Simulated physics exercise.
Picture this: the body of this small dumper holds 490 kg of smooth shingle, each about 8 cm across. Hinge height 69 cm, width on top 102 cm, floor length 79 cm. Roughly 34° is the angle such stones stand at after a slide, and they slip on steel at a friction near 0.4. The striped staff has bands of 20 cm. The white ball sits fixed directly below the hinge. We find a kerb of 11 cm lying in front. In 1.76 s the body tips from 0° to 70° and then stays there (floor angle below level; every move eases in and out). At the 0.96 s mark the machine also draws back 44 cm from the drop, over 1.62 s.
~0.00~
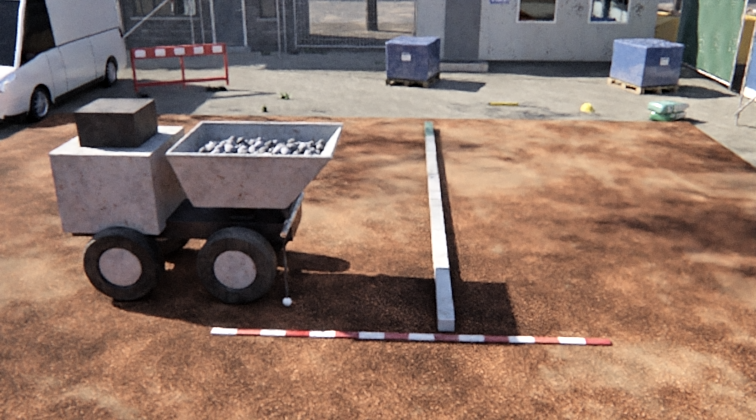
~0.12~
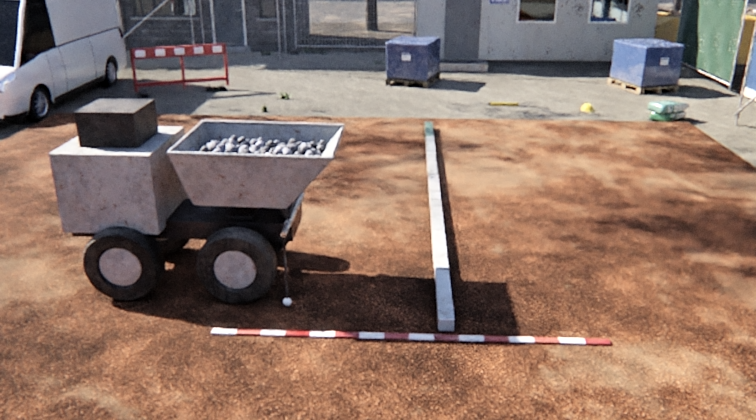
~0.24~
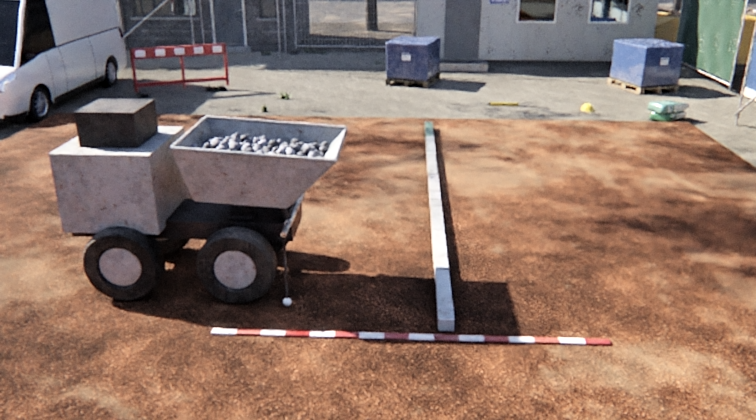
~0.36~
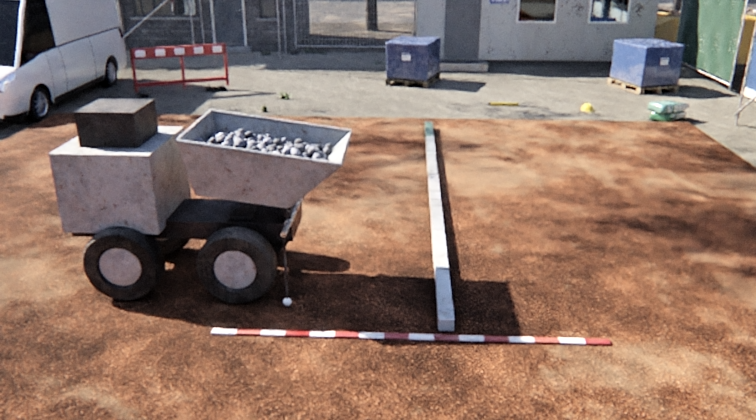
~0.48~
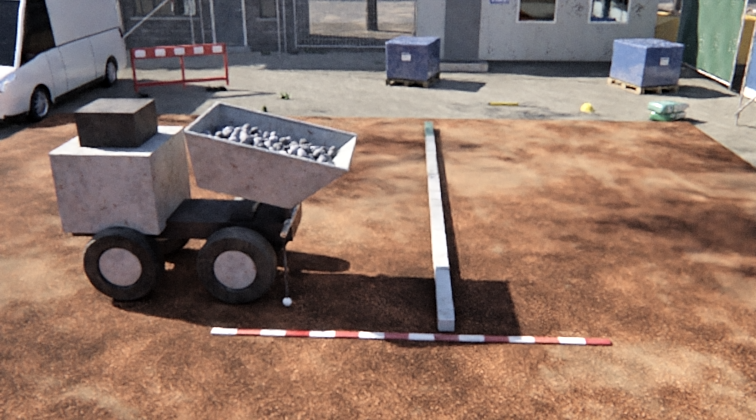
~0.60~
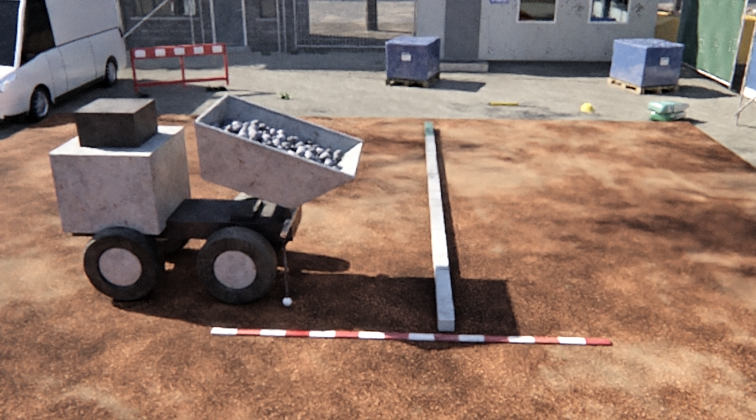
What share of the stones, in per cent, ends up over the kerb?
0 %.
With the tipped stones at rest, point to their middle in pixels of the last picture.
(388, 270).
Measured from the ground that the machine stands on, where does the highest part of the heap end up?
Top of heap: Approx. 30 cm above the machine's ground.
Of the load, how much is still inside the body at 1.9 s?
Roughly 45 per cent is still inside.
After 1.3 s the floor is at 59°; 100 % in the body; the foremost stones are at (379, 210).
After 1.9 s the floor is at 70°; 44 % in the body, 56 % on this side of the kerb; the foremost stones are at (444, 271).
After 3.0 s the floor is at 70°; 0 % in the body, 97 % on this side of the kerb, 2 % over the kerb; the foremost stones are at (505, 283).
After 5.7 s the floor is at 70°; 0 % in the body, 98 % on this side of the kerb, 2 % over the kerb; the foremost stones are at (505, 283).
